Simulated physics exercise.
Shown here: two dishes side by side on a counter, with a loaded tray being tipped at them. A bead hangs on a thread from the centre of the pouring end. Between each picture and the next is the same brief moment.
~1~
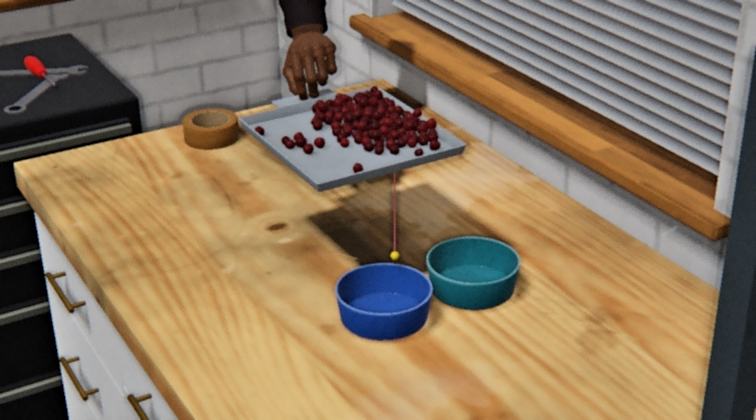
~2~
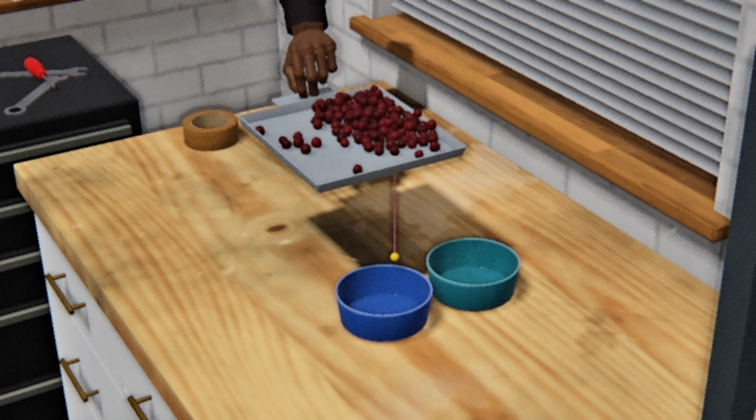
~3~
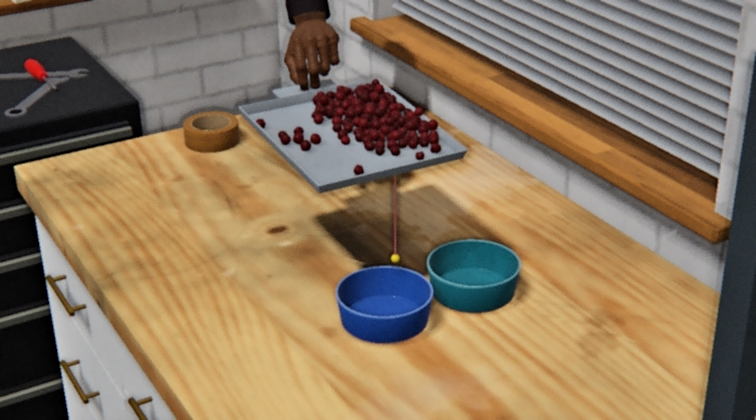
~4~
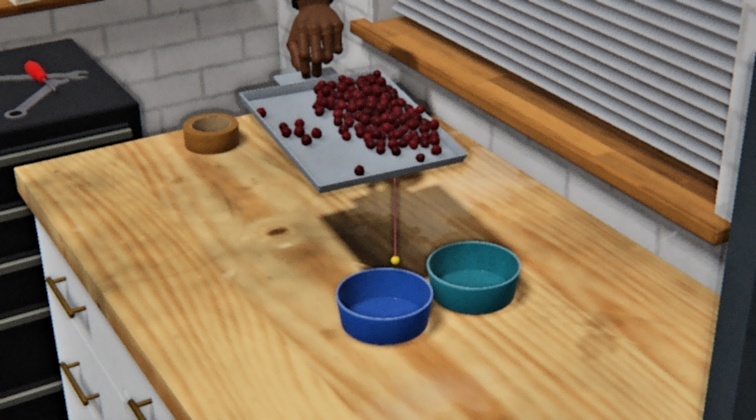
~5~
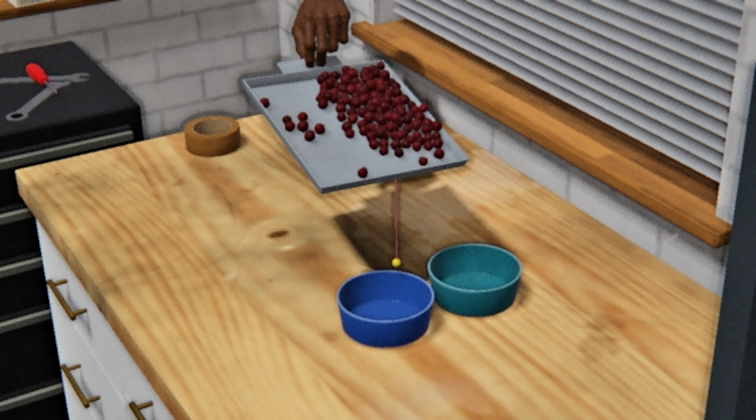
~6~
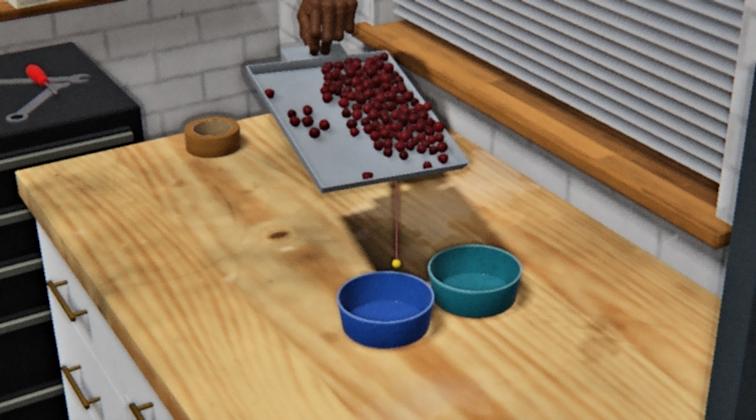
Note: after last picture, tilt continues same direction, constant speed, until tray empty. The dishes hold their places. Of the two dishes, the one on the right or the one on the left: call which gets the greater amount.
I call it for the one on the right.
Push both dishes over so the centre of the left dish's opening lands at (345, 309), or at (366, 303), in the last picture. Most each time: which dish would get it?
In the first try it's the right-side dish, and in the second it's the right-side dish.
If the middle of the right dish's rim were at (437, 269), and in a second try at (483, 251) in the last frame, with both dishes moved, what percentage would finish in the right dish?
Close to 50 in a hundred first, close to 40 in a hundred second.
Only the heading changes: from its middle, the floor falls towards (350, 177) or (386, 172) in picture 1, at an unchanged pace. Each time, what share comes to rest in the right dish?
Somewhere close to 0 % the first time, 20 % the second.
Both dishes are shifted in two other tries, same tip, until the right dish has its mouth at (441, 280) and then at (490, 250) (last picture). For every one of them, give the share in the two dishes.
First placement near 60 percent, second near 60 percent.
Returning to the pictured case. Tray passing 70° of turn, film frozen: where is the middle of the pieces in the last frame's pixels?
I'd put the middle close to (439, 166).
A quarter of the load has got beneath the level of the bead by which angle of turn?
That happens at close to 75 degrees.
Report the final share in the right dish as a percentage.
Around 70 per cent.
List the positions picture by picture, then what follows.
Corners of the pouring end at (319, 182) and (463, 144), level; middle of the load at (372, 117), dried cherries; left dish at (409, 323); right dish at (499, 293); bead on its thread at (395, 256), in the first frame.
Corners of the pouring end at (319, 183) and (463, 146), level; middle of the load at (372, 116), in the second frame.
Corners of the pouring end at (320, 184) and (464, 149), tipped barely, lowest at the right corner; middle of the load at (373, 113), in the third frame.
Corners of the pouring end at (321, 184) and (464, 153), tipped a little, lowest at the right corner; middle of the load at (374, 107), in the fourth frame.
Corners of the pouring end at (323, 185) and (465, 158), tipped clearly, lowest at the right corner; middle of the load at (378, 104), in the fifth frame.
Corners of the pouring end at (324, 185) and (466, 161), tipped clearly, lowest at the right corner; middle of the load at (384, 108), about half on the move; left dish at (410, 331); right dish at (501, 301), in the sixth frame.
Soon after the last picture, tray tipped steeply; about two thirds on the tray; a stray few in the left dish; a small part in the right dish; a stray few outside both; about a quarter in the air.
A little later, tray tipped past a quarter turn; a small part in the left dish; about two thirds in the right dish; a small part outside both; a small part in the air.
Later still, tray tipped past a quarter turn; about a quarter in the left dish; about two thirds in the right dish; a small part outside both.
At rest, tray tipped past a quarter turn; about a quarter in the left dish; about two thirds in the right dish; a small part outside both.
